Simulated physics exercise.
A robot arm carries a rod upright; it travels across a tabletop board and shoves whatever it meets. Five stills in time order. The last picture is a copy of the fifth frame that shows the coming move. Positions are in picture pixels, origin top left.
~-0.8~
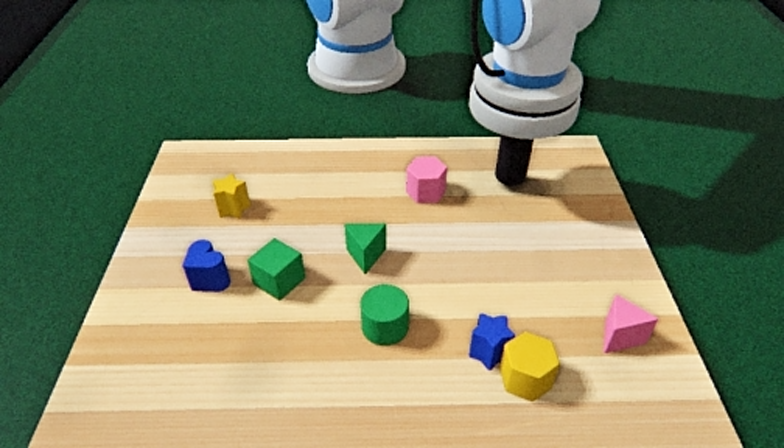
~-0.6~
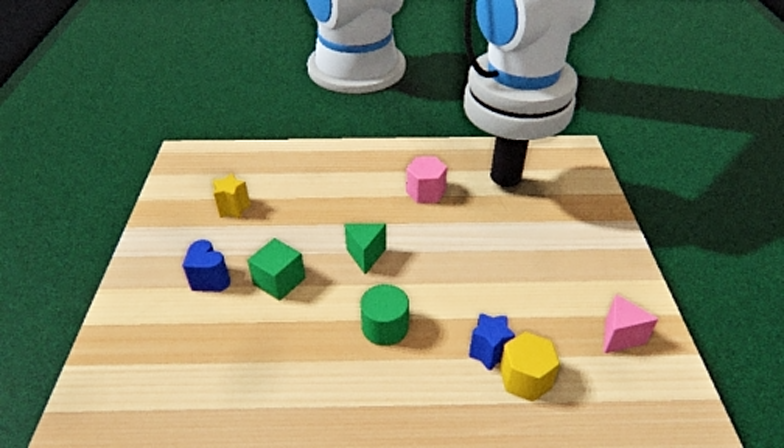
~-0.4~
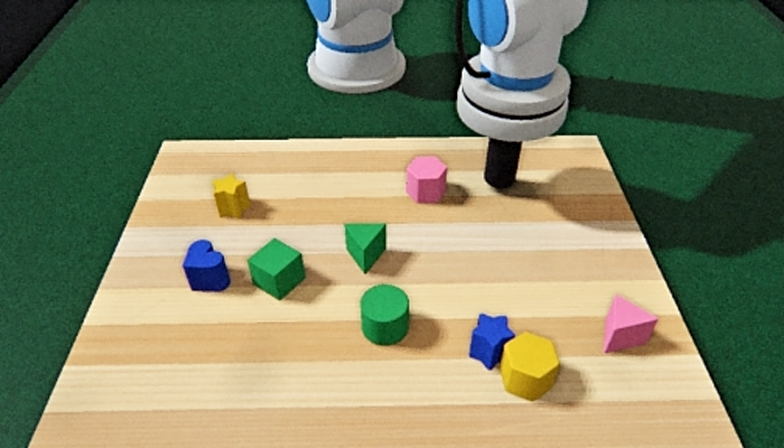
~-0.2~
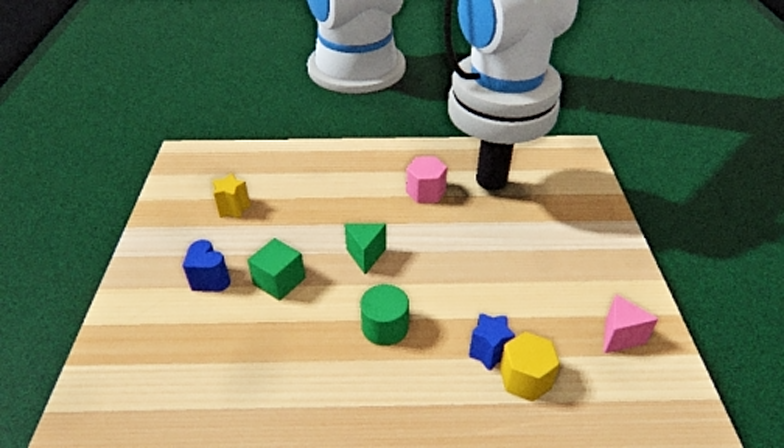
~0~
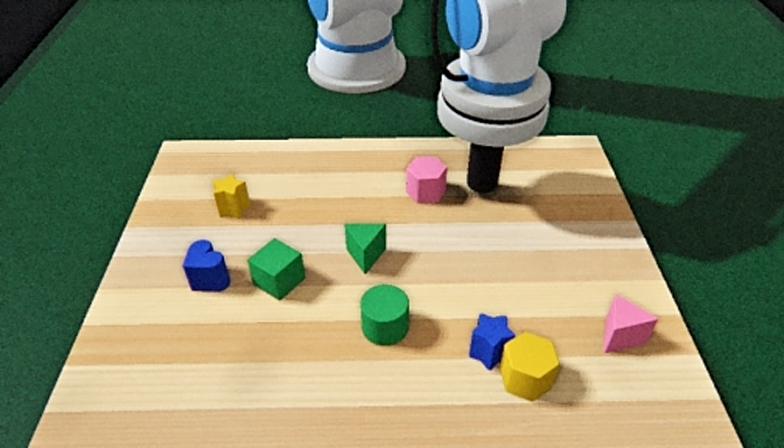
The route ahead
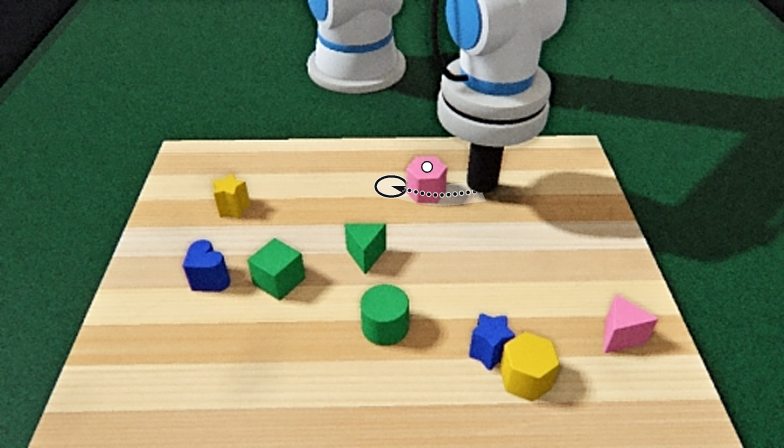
A light wooden board on a green surface is seen from above at an angle by a still camera. A yellow star, blue heart, green cube, green triangle and green cylinder lie left and centre, a pink hexagon at the back, and a blue star, yellow hexagon and pink triangle at right. A white-and-blue robot arm slides its black rod slowly left, nearer the unmoving pink hexagon.
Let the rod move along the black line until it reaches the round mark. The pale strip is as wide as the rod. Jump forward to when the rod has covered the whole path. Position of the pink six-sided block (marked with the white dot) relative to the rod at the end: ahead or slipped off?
Kept ahead.
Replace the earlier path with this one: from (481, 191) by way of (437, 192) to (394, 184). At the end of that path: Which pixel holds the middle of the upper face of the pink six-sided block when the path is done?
Top centre: (361, 167).
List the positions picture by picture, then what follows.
In the first frame, lower end of the rod at (510, 177), tops of blocks, pink six-sided block at (427, 167).
In the second frame, rod at (506, 178), blocks as before.
In the third frame, rod at (499, 180), blocks as before.
In the fourth frame, rod at (491, 182), blocks as before.
In the fifth frame, rod at (482, 184), pink six-sided block at (427, 167).
The drawn path runs from (481, 191) by way of (436, 195) to (391, 186); the dot is on the pink six-sided block.
What follows on the original path. One third of the way, rod at (451, 188); pink six-sided block at (416, 167).
Two thirds of the way, rod at (421, 186); pink six-sided block at (385, 165).
At the end, rod at (391, 180); pink six-sided block at (355, 162).
